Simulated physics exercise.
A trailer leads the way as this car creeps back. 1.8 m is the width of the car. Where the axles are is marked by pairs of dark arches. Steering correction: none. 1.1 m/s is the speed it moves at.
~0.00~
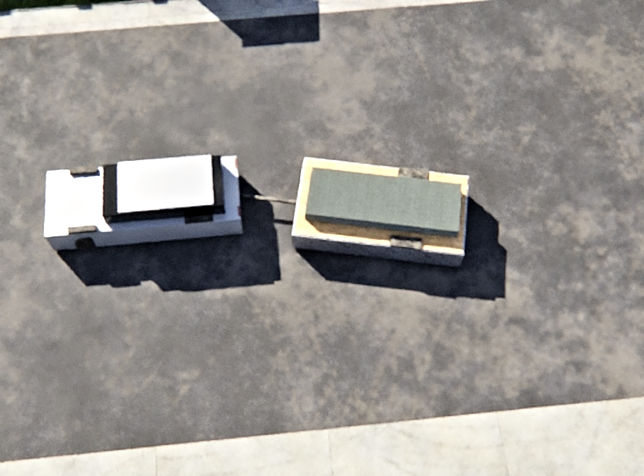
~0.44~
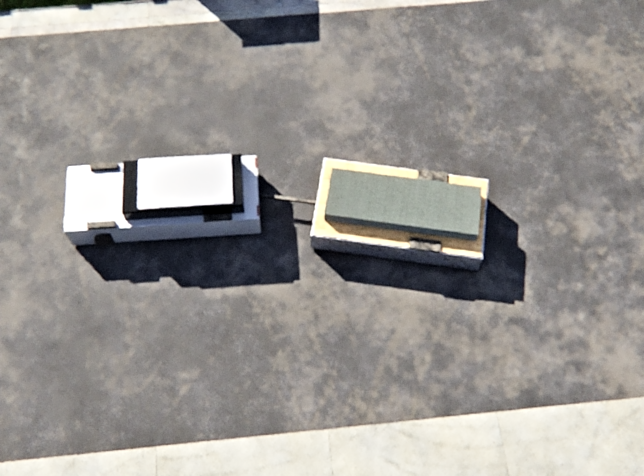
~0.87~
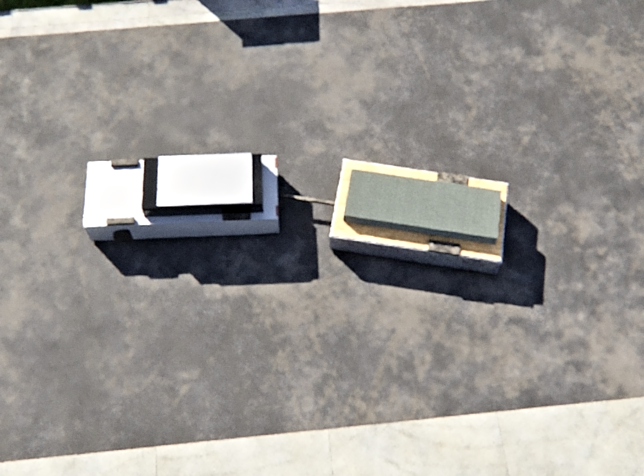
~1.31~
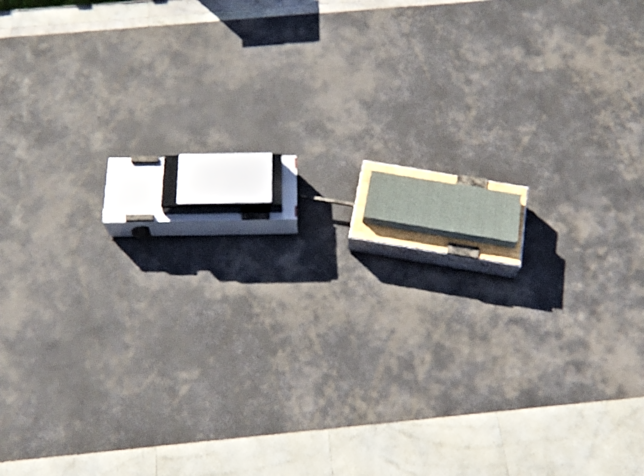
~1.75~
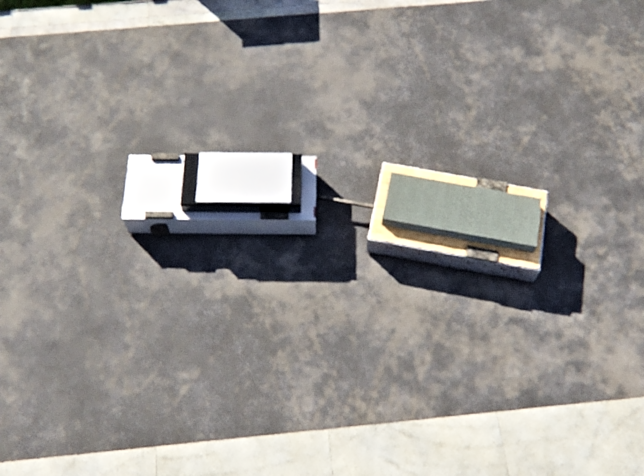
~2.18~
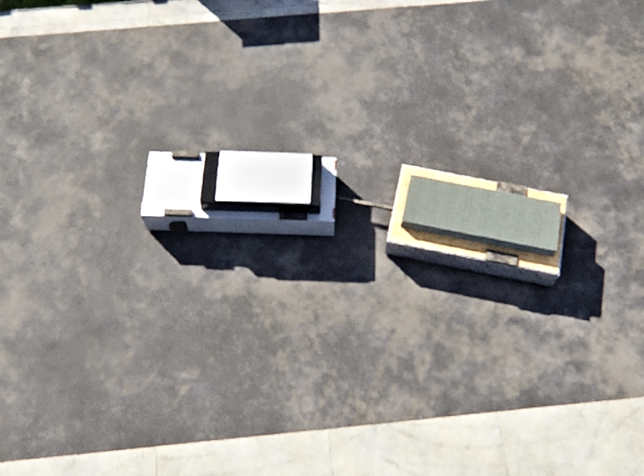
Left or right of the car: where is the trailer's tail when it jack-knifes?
Tail goes right.
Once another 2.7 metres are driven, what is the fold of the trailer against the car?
Fold: Approx. 5 deg, left side.
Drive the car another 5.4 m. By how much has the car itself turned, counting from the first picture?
Heading change vs. first picture: Approx. 26 deg.
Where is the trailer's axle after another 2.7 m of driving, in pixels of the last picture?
Roughly pixel (617, 247).
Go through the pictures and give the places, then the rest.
The first picture shows car's middle (137, 186), trailer's axle (410, 207); tail 13° to the car's left; front wheels 9° left.
The second picture shows car's middle (157, 184), trailer's axle (429, 210); tail 13° to the car's left.
The third picture shows car's middle (177, 181), trailer's axle (448, 213); tail 12° to the car's left.
The fourth picture shows car's middle (197, 179), trailer's axle (468, 216); tail 12° to the car's left.
The fifth picture shows car's middle (217, 178), trailer's axle (487, 219); tail 11° to the car's left.
The sixth picture shows car's middle (237, 177), trailer's axle (507, 223); tail 10° to the car's left.
Then, 4.6 s in, the tail is 5° to the car's left, the car has turned 16° and the trailer's axle is at (617, 247) of the last picture.
Then, 7.1 s in, the tail is 6° to the car's right, the car has turned 25° and the trailer's axle is out of the picture.
Then, 9.5 s in, the tail is 26° to the car's right, the car has turned 34° and the trailer's axle is out of the picture.
Then, 11.9 s in, the tail is 60° to the car's right, the car has turned 43° and the trailer's axle is out of the picture; it has jack-knifed.
